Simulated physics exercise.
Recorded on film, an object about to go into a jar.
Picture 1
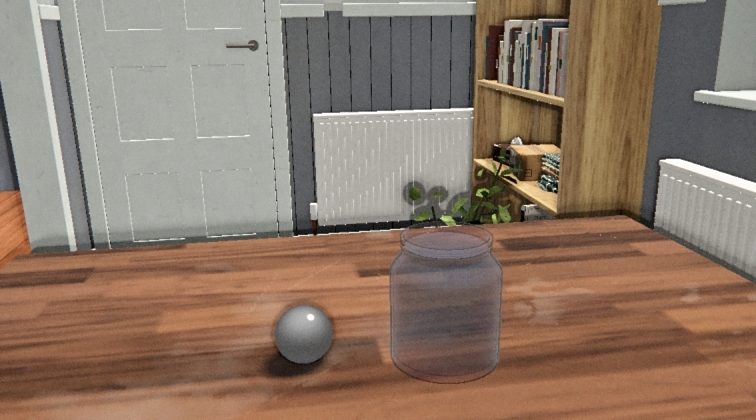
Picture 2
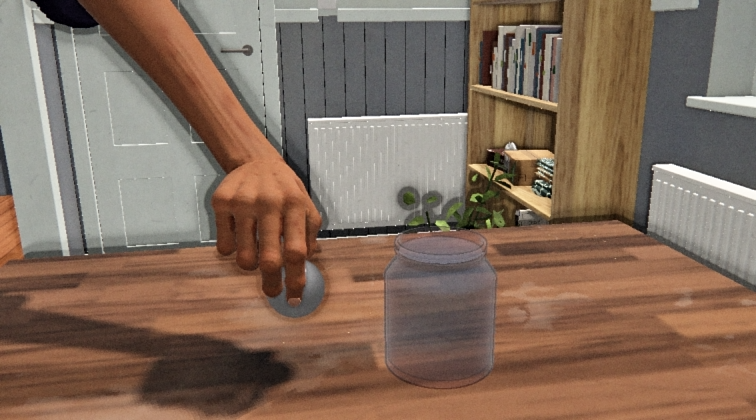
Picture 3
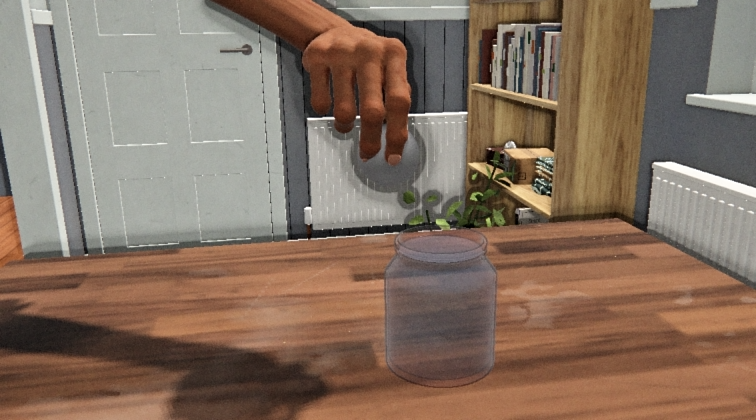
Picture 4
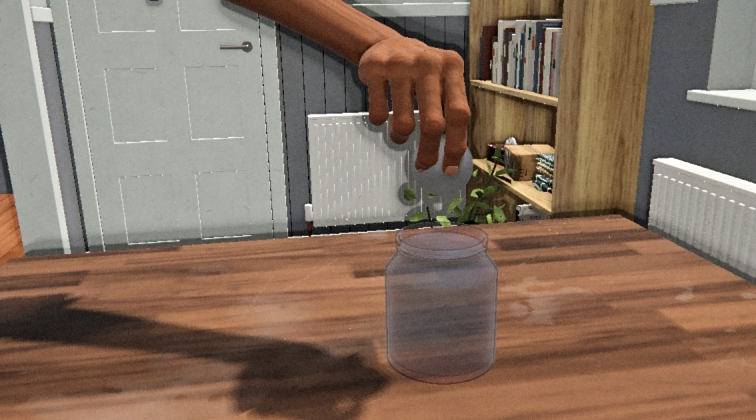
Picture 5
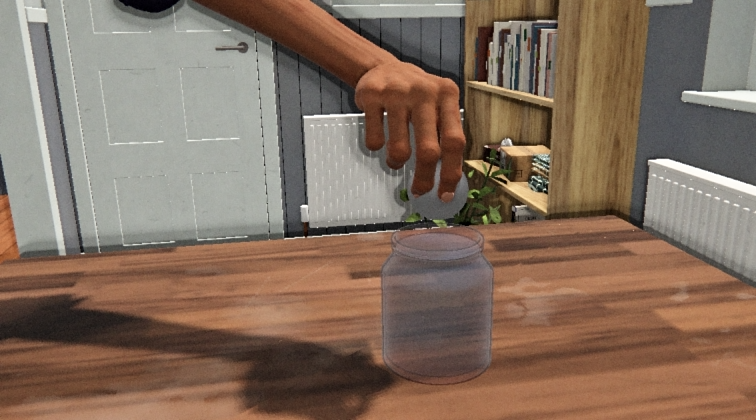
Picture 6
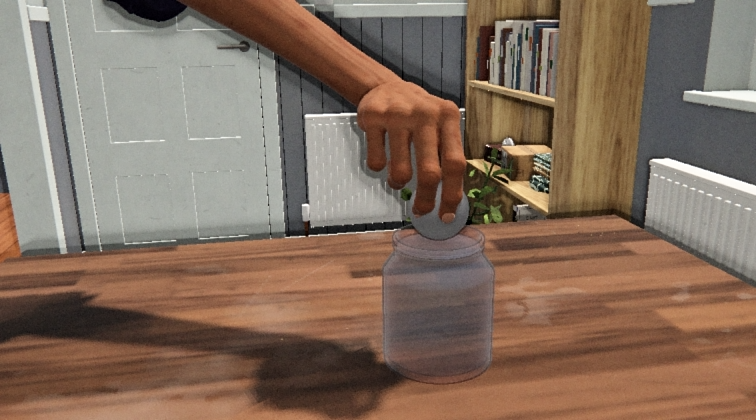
On a wooden tabletop, a hand picks up a grey ball, carries it right and lowers it over a glass jar.
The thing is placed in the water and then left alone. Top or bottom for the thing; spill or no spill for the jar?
Well, it heads down, and as for the jar, it spills.
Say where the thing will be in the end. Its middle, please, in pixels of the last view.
Its centre settles around (437, 323).
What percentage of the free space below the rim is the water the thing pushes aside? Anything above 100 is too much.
Reading: Approximately 180 %.
Soon after, the steel ball enters the water; the jar is full to the brim.
Later, the steel ball goes on down; the jar is full to the brim; some has gone over the rim.
In the end, the steel ball lies on the bottom; the jar is full to the brim; some has gone over the rim.
